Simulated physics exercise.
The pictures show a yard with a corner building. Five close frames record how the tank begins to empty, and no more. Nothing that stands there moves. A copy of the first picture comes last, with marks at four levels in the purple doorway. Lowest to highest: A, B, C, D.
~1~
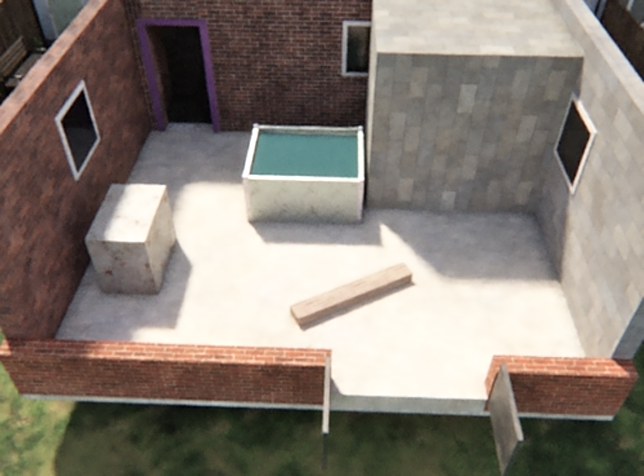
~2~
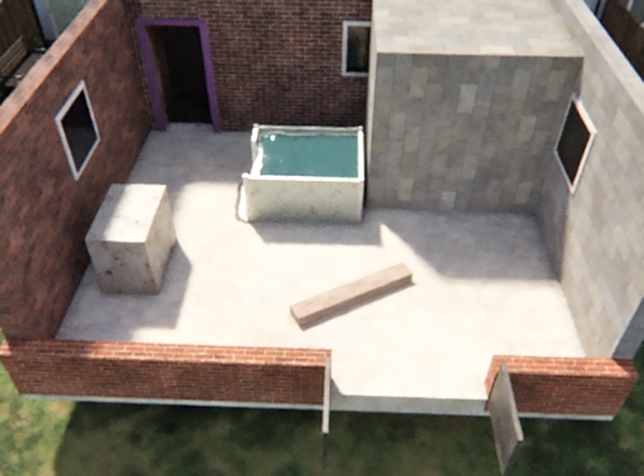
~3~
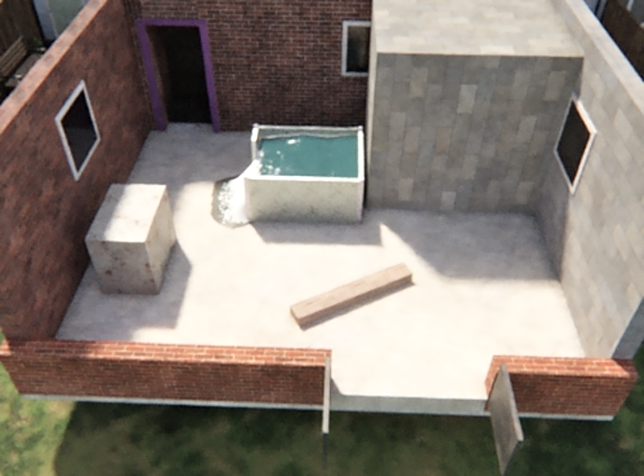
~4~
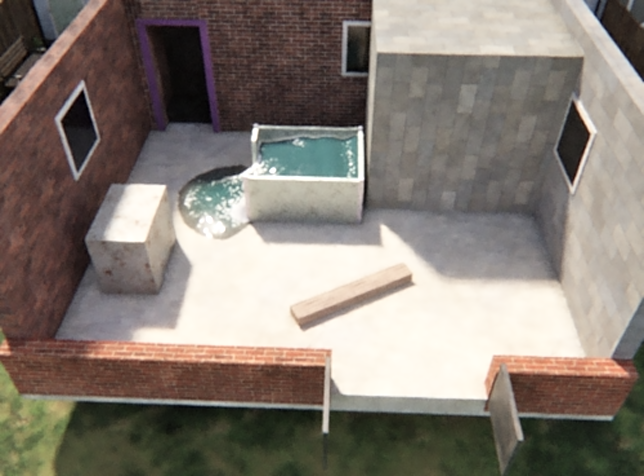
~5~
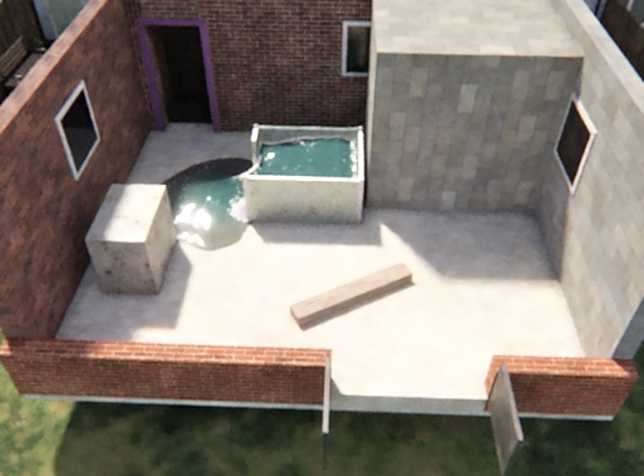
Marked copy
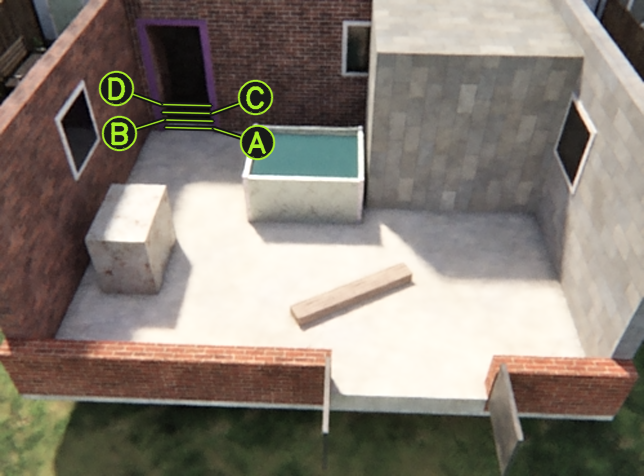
Teal water pouring from the left side of a raised tank and spreading across a walled yard's pale floor toward a block.
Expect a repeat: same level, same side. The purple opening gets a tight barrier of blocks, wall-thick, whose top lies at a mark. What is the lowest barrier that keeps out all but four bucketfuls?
B will do.
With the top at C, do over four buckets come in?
No.
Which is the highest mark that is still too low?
It is A.
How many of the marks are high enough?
Three of them.
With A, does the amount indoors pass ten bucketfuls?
Yes, it does.
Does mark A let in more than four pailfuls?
Yes.
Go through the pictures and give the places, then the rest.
Water in the tank at rest, its middle at (306, 156); foot of the purple doorway at (190, 131); open gate at (413, 349), in the first frame.
In the second frame, 1 % of the ground under water, visible out to (246, 207).
In the third frame, 3 % of the ground under water, visible out to (221, 183).
In the fourth frame, 6 % of the ground under water, visible out to (190, 190).
In the fifth frame, 10 % of the ground under water, visible out to (209, 165).
In lime, A at (189, 128); B at (188, 120); C at (187, 112); D at (185, 105); from the bottom up A, B, C, D.
With A, some 20 bucketfuls get in.
With B, a bucket or two gets in.
With C, nothing gets over.
With D, nothing gets over.
